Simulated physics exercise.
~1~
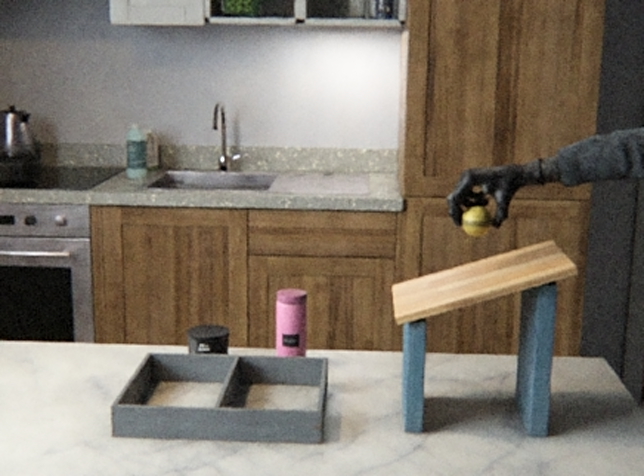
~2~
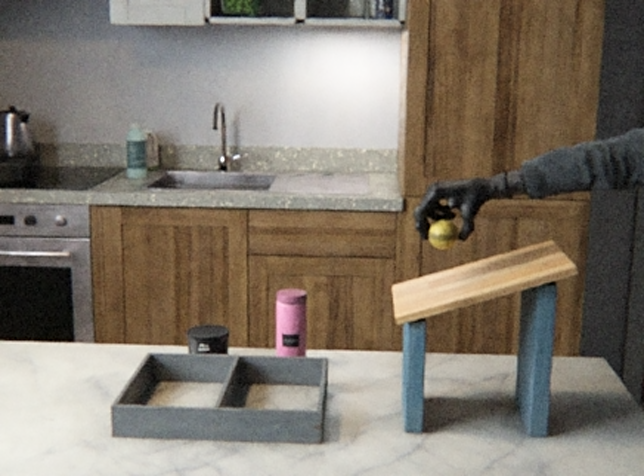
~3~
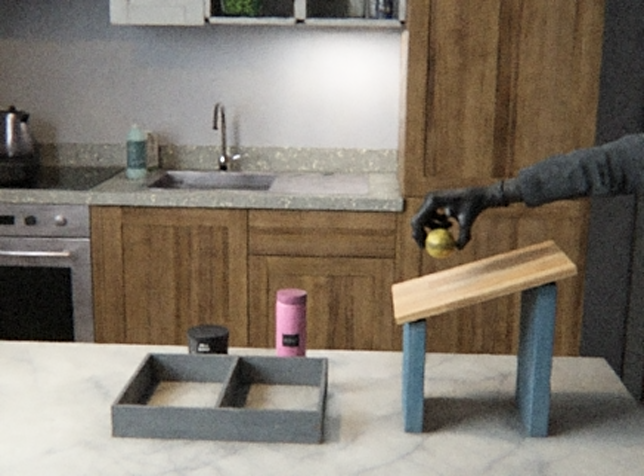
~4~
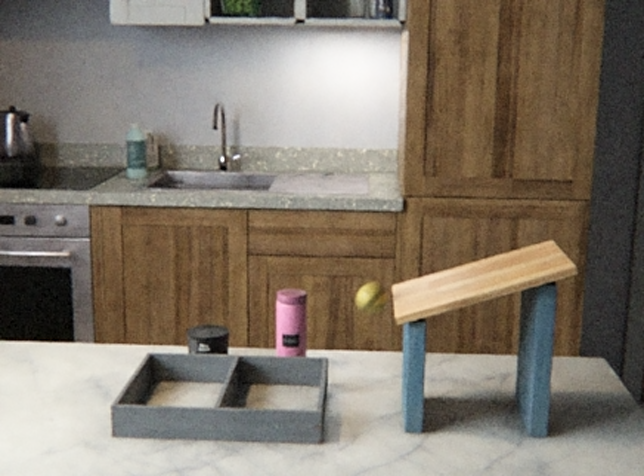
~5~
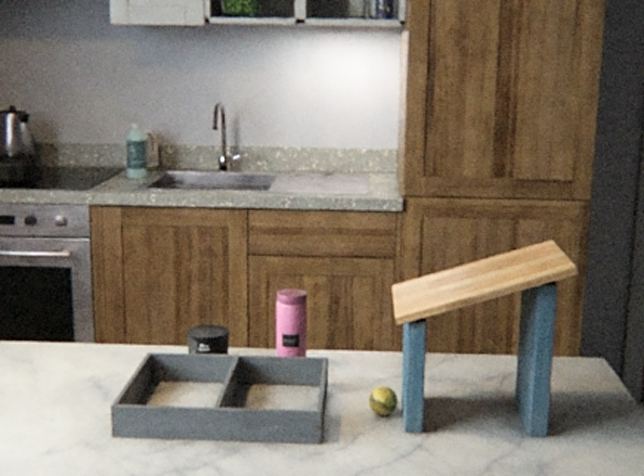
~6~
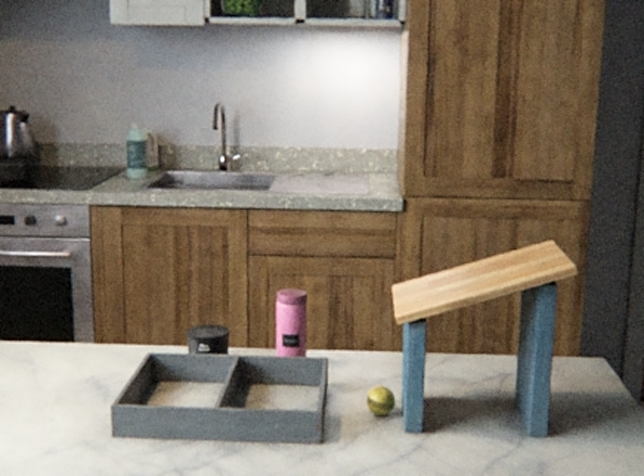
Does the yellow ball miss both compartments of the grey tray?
Yes, it misses both and ends up on the counter between the tray and the sloping board.
